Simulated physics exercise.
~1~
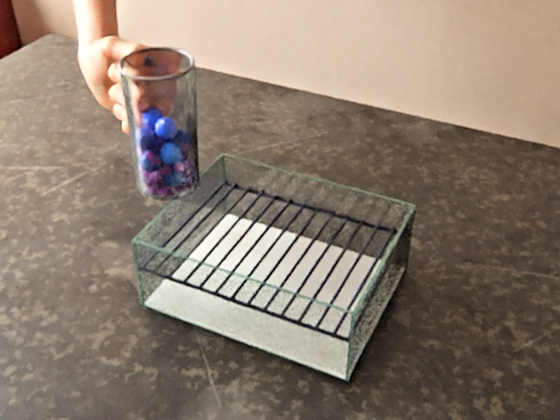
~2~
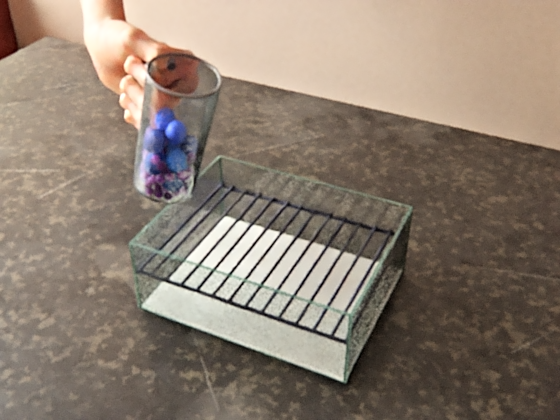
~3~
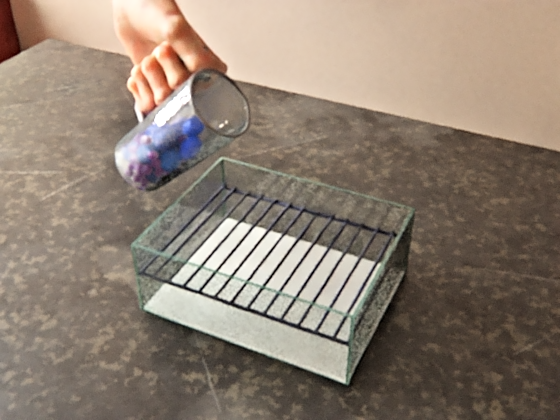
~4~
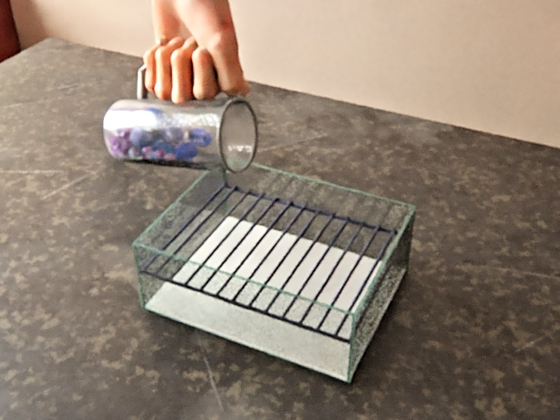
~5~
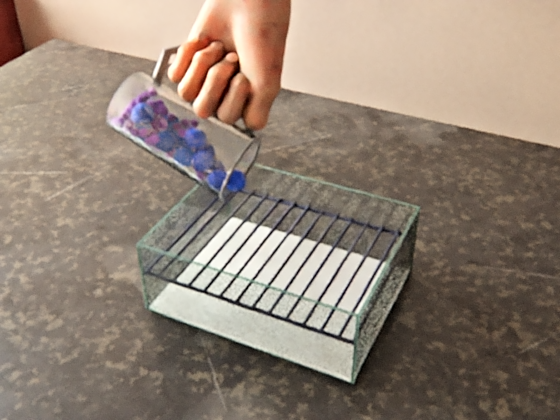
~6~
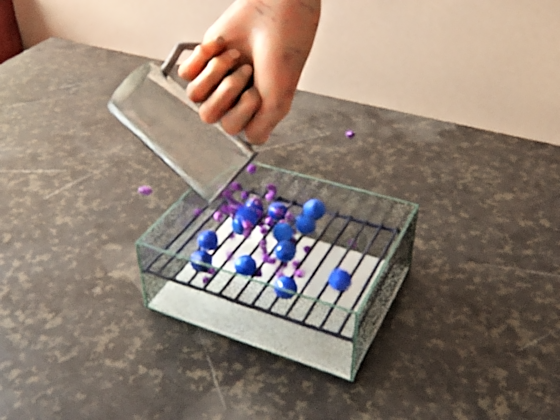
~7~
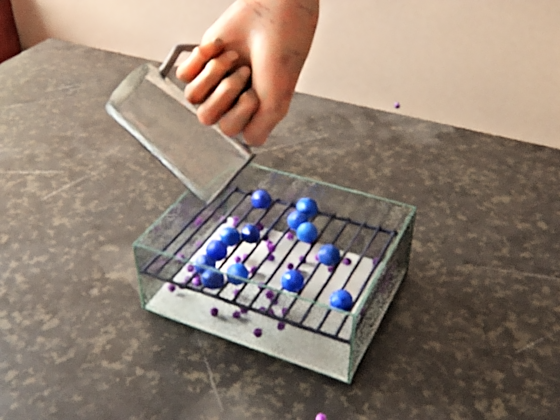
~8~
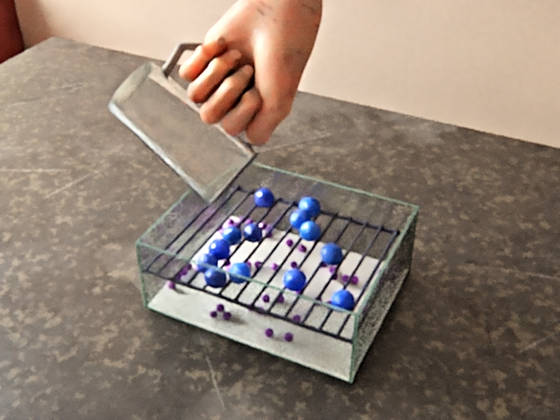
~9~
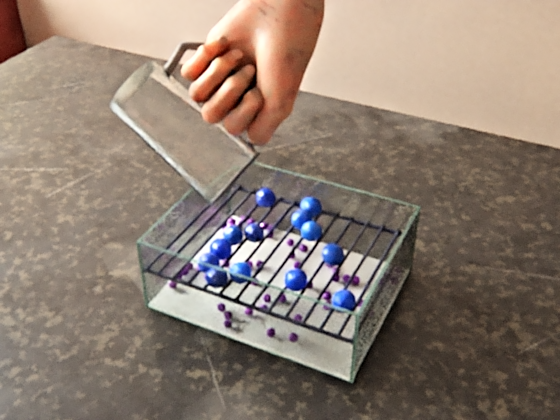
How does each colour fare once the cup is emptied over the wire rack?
The small purple beads pass through the gaps in the rack, apart from a few that bounce outside the box. The larger blue balls are held back and stay on top of the wires.
